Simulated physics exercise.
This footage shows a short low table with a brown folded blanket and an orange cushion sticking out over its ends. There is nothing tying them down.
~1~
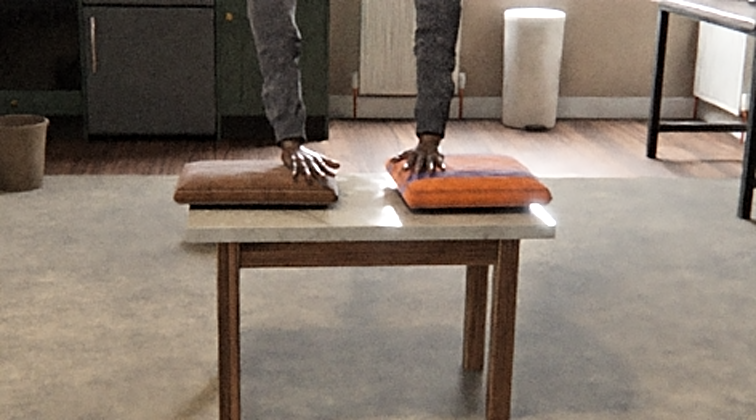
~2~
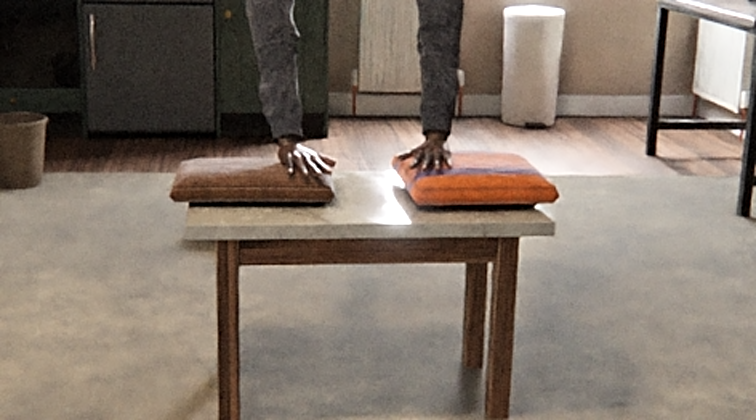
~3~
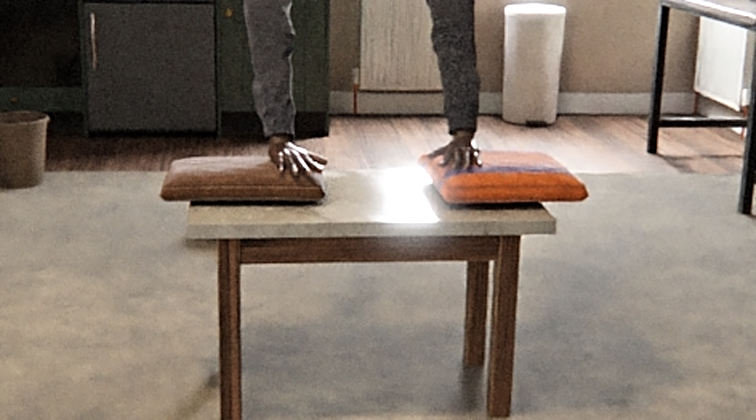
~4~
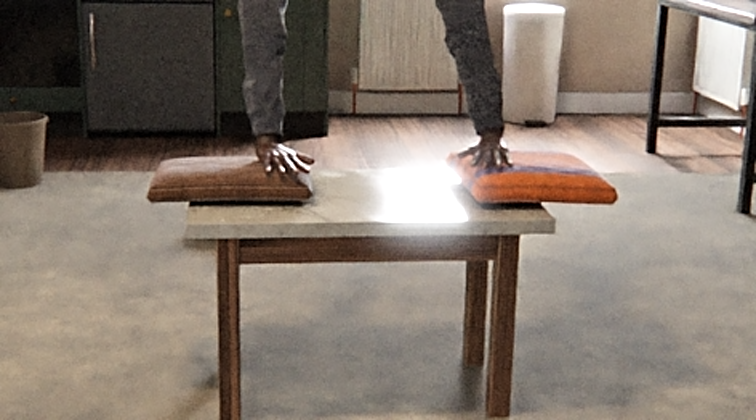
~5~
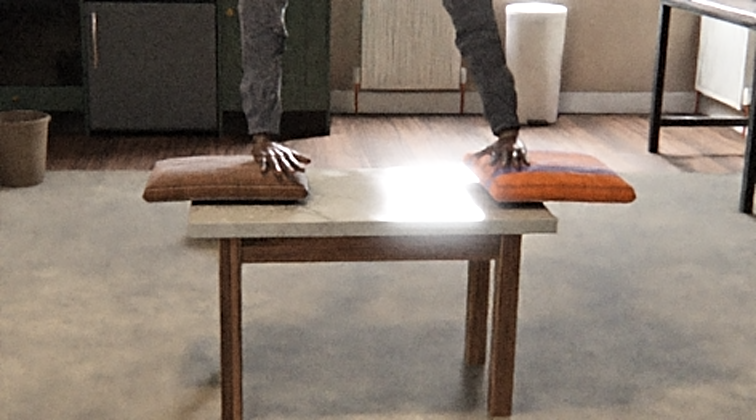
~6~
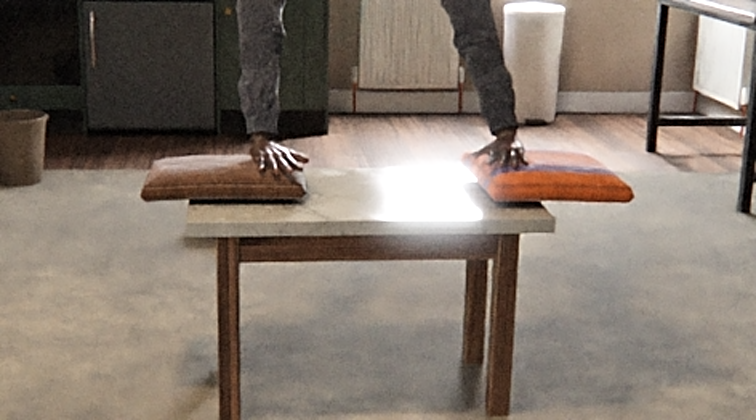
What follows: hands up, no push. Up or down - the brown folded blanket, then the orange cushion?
As I see it, the brown folded blanket ends up resting on it; the orange cushion ends up off it.
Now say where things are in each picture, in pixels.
The first picture shows folded blanket tip (180, 190); cushion tip (538, 188).
The second picture shows folded blanket tip (176, 188); cushion tip (545, 186).
The third picture shows folded blanket tip (167, 188); cushion tip (573, 185).
The fourth picture shows folded blanket tip (154, 189); cushion tip (602, 188).
The fifth picture shows folded blanket tip (150, 189); cushion tip (620, 187).
The sixth picture shows folded blanket tip (148, 188), about a third past the edge; cushion tip (617, 187), well over half past the edge.
Then, 0.44 s after the last picture, folded blanket lying still; cushion falling near (554, 260).
Then, 0.72 s after the last picture, folded blanket lying still; cushion on the floor near (599, 362).
At rest, folded blanket lying still; cushion on the floor near (608, 364). The brown folded blanket stays up there and the orange cushion tips over and falls.
